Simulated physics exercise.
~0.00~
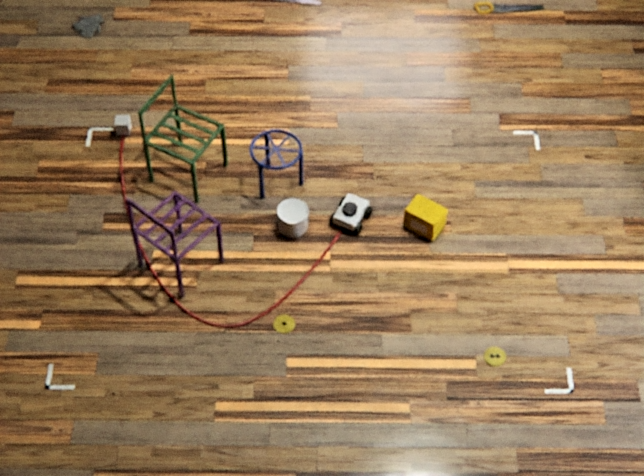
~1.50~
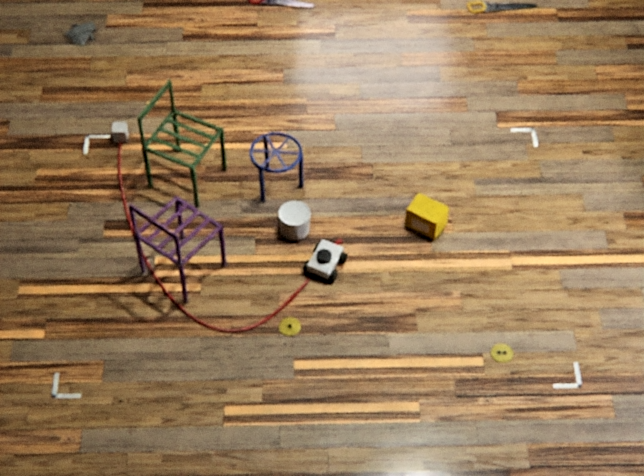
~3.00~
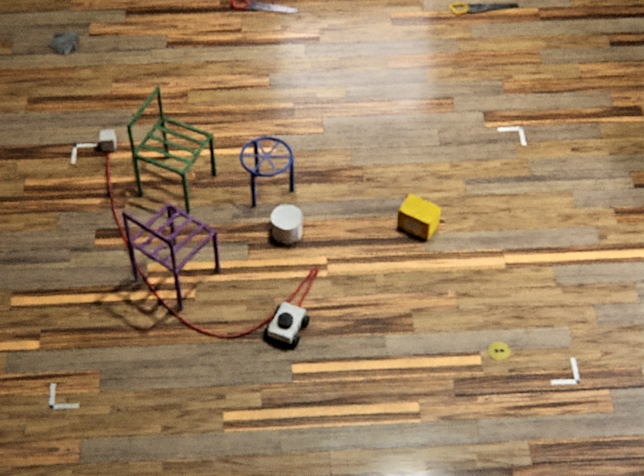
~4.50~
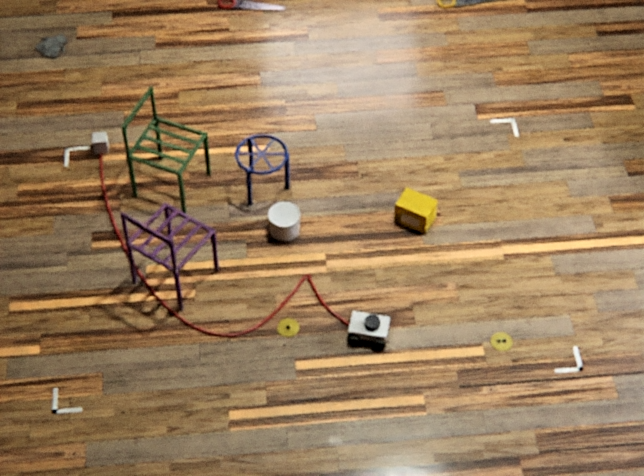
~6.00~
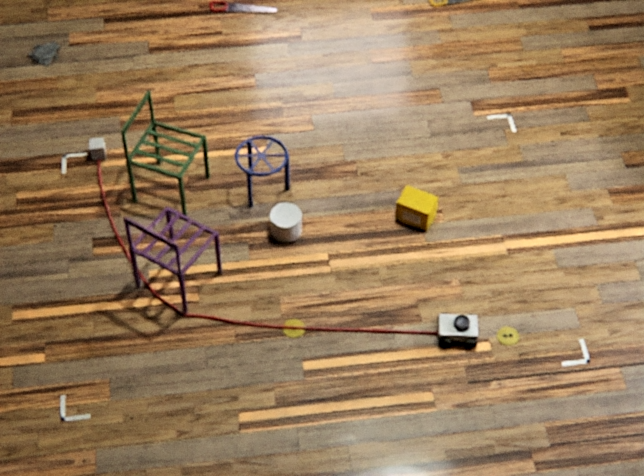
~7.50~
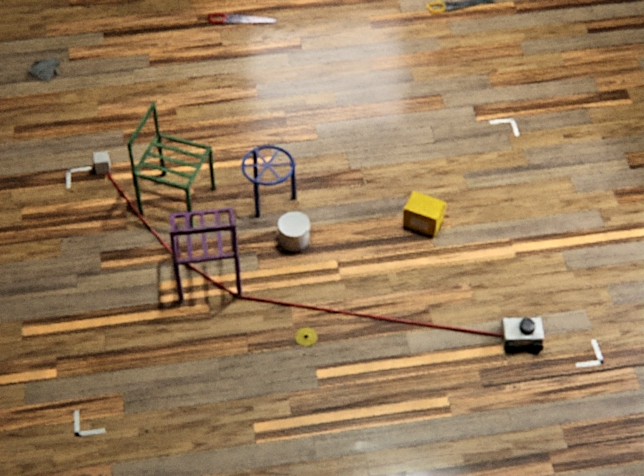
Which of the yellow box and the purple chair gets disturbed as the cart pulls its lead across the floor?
The purple chair is moved, twisting and sliding to the right as the lead tightens against it. The yellow box stays where it is.
